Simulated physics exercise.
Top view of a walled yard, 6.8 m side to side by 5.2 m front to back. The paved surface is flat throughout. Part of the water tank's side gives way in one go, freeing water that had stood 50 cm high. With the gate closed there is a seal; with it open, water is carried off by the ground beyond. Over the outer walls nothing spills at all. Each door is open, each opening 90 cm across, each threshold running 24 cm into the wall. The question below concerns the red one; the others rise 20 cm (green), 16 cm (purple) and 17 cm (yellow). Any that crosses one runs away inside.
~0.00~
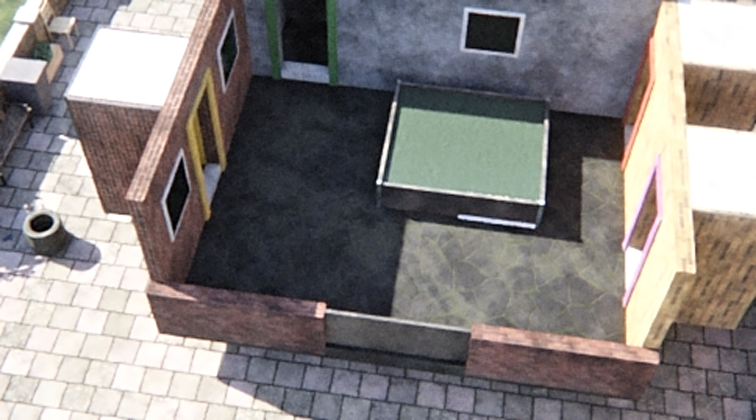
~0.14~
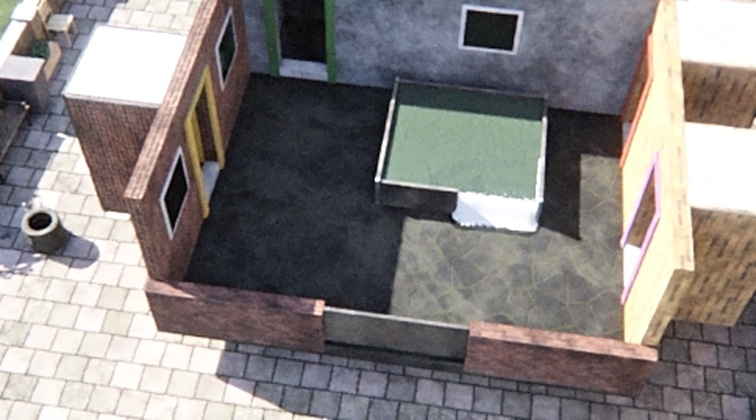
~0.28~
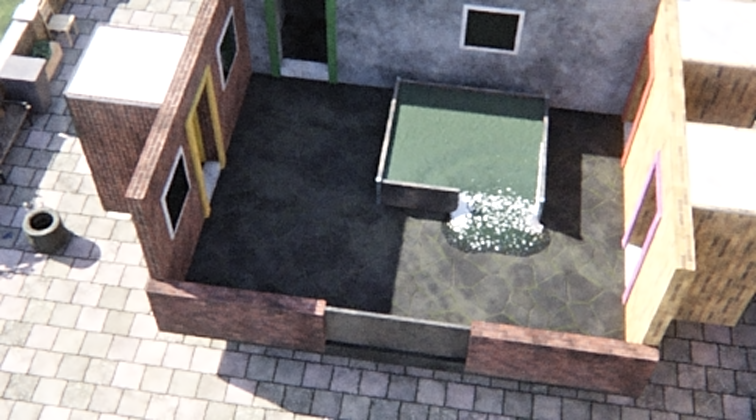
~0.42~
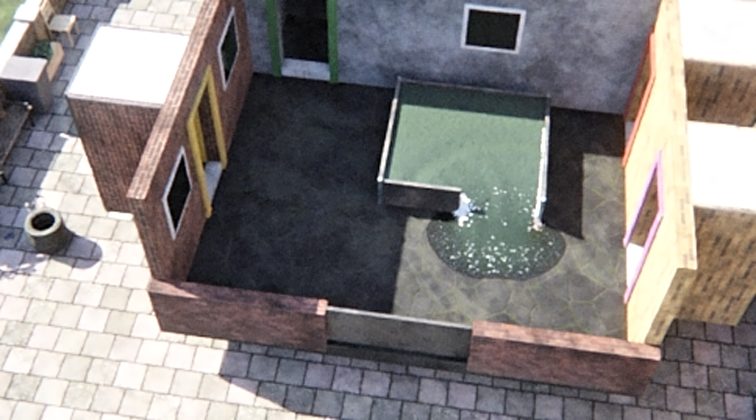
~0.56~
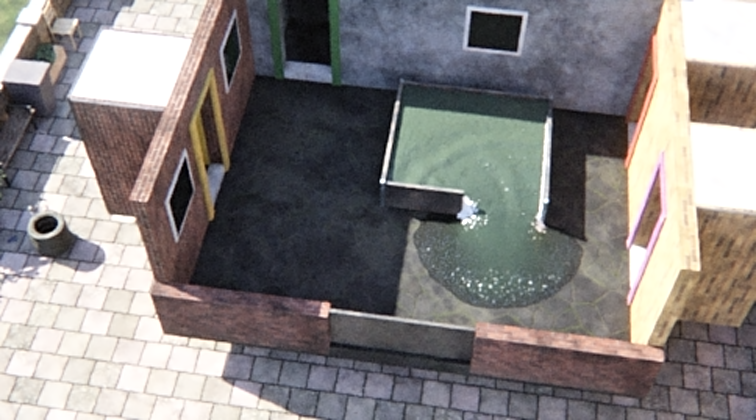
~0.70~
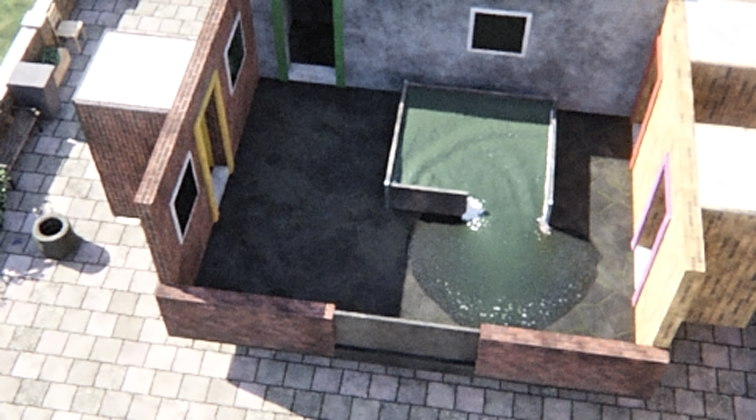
Green water pouring through a gap in the front of a square tank and spreading in a rounded pool across a walled yard's dark floor.
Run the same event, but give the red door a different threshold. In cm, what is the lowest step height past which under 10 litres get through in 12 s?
Close to 12.5 cm is just enough.
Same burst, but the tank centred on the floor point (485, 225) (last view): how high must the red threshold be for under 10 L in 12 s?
17 cm, give or take.
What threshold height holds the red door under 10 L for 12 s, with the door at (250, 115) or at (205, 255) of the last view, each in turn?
About 8.5 cm, then about 11.5 cm.
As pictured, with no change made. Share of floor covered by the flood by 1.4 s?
Roughly 25 percent.
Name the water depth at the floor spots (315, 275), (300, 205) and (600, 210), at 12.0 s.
In that order: 7, 7 and 9 cm.
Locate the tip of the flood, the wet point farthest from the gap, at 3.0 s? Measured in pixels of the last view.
Lab note: Front tip approx. at (197, 316).
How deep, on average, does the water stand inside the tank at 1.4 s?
I'd put it near 39 cm.
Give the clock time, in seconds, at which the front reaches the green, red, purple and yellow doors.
The green door gets it at 6.5 s, the red door at 4.0 s, the purple door at 1.6 s and the yellow door at 4.0 s.
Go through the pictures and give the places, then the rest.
The first frame shows the water tank at (466, 143) is whole and still, 50 cm deep; the red door at (638, 105) is dry.
In the second frame, water pours out at (496, 209) and has run 0.3 m, to (461, 225); about 9 cm deep outside, 50 cm at the back.
In the third frame, the front is at (463, 246), 0.7 m from the gap at (497, 210); 0.9 m2 of floor is wet, 50 cm left at the back.
In the fourth frame, water pours out at (498, 210) and has run 1.2 m, to (470, 272); about 7 cm deep outside, 50 cm at the back.
In the fifth frame, the gap is at (501, 212), the front 1.7 m out at (470, 299); the back of the water tank holds 50 cm.
In the sixth frame, the gap is at (505, 213), the front 2.2 m out at a hidden place; the back of the water tank holds 50 cm; the red door at (646, 104), 2.9 m from the gap, is still 2.5 m from the nearest water.
After 1.4 s water covers 25 % of the floor, deepest (28 cm) near (526, 232); it has not reached the red door.
After 3.0 s water covers 40 % of the floor, deepest (33 cm) near (555, 363); it has not reached the red door.
After 12.0 s water covers 95 % of the floor, deepest (12 cm) near (256, 158); 11 cm at the red door, 115 litres in over its 6 cm threshold.
At the red door as built, the water arrived by 4.3 s and peaked near 14 cm at 7.4 s.
Run again over the same 12 s with other heights there, 32 litres in over 10.5 cm, 2 litres over 14.5 cm. The limit of 10 litres is kept from about 12.5 cm up.
